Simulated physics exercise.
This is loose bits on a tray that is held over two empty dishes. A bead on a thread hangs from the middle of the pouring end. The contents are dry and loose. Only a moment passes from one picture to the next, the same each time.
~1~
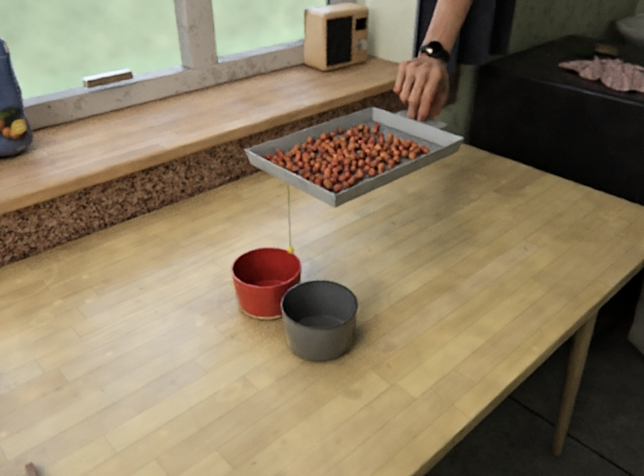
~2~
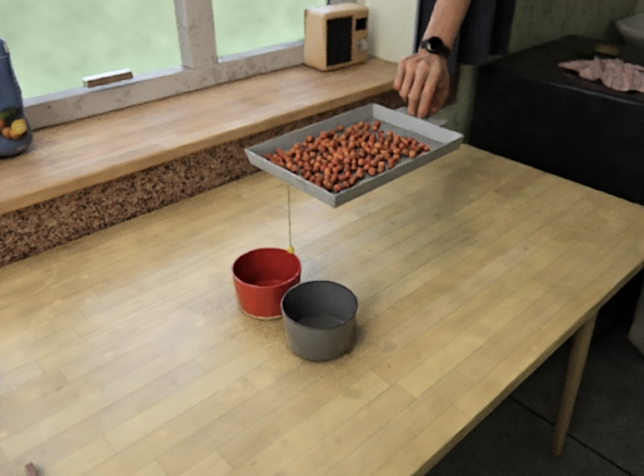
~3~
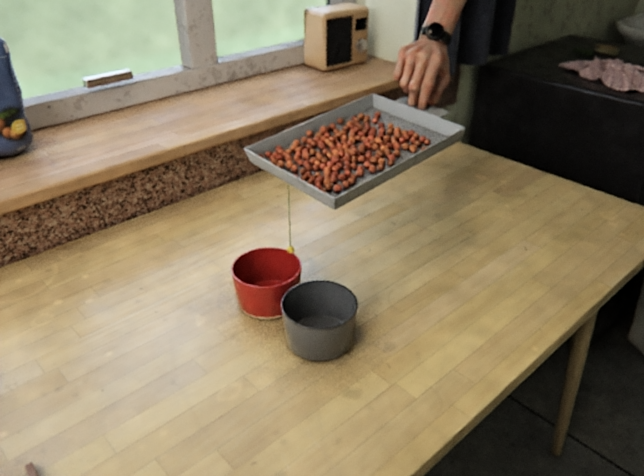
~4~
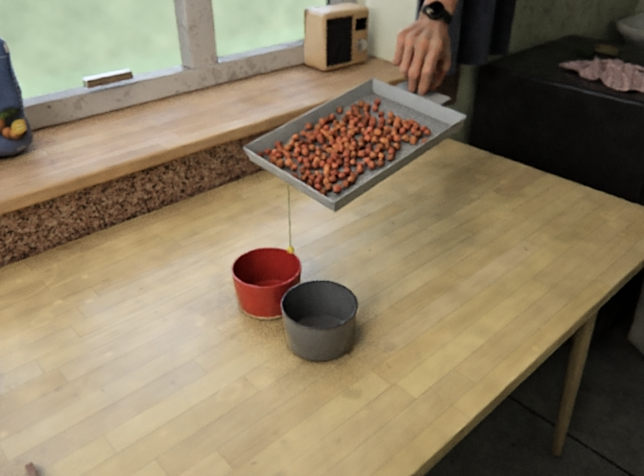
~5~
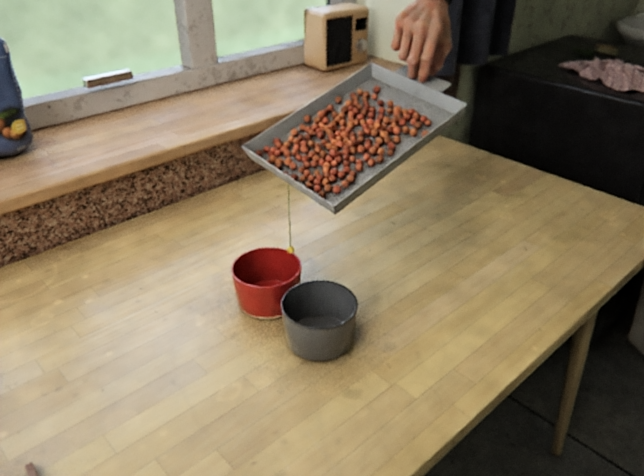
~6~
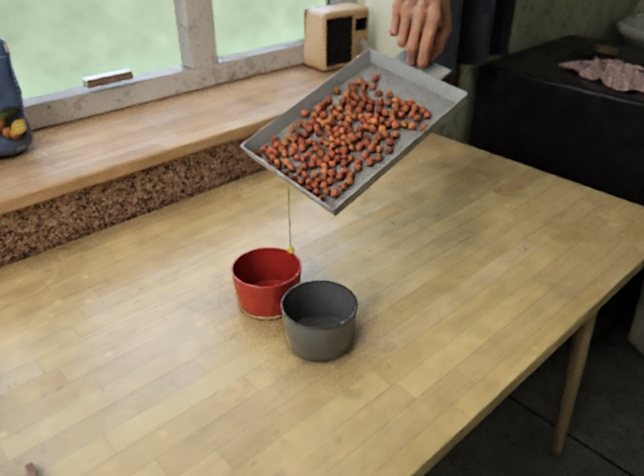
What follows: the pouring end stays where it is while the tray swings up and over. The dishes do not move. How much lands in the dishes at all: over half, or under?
Together they catch the larger part.
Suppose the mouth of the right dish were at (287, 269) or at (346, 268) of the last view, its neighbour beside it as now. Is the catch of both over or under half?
At the first place not half, at the second under half.
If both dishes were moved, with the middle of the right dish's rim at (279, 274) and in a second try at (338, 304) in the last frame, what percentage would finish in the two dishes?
In turn 20 and 70 in a hundred.
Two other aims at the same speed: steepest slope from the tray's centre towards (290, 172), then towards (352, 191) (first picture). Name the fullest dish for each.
At the first place the left one, at the second the dish on the right.
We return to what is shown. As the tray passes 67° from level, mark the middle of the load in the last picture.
Close to (320, 165).
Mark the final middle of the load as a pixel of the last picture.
At about (315, 326).
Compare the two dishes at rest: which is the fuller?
Fuller: The dish on the right.
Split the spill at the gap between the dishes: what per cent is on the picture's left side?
About 60 per cent.
Just after the last frame, tray tipped steeply; almost all on the tray; just a few in the right dish; just a few in the air.
A moment on, tray tipped past a quarter turn; roughly a quarter on the tray; roughly half in the right dish; about a tenth in the left dish; just a few outside both; roughly a quarter in the air.
Further on, tray tipped past a quarter turn; the larger part in the right dish; about a tenth in the left dish; about a tenth outside both.
When it is over, tray tipped past a quarter turn; the larger part in the right dish; about a tenth in the left dish; about a tenth outside both.
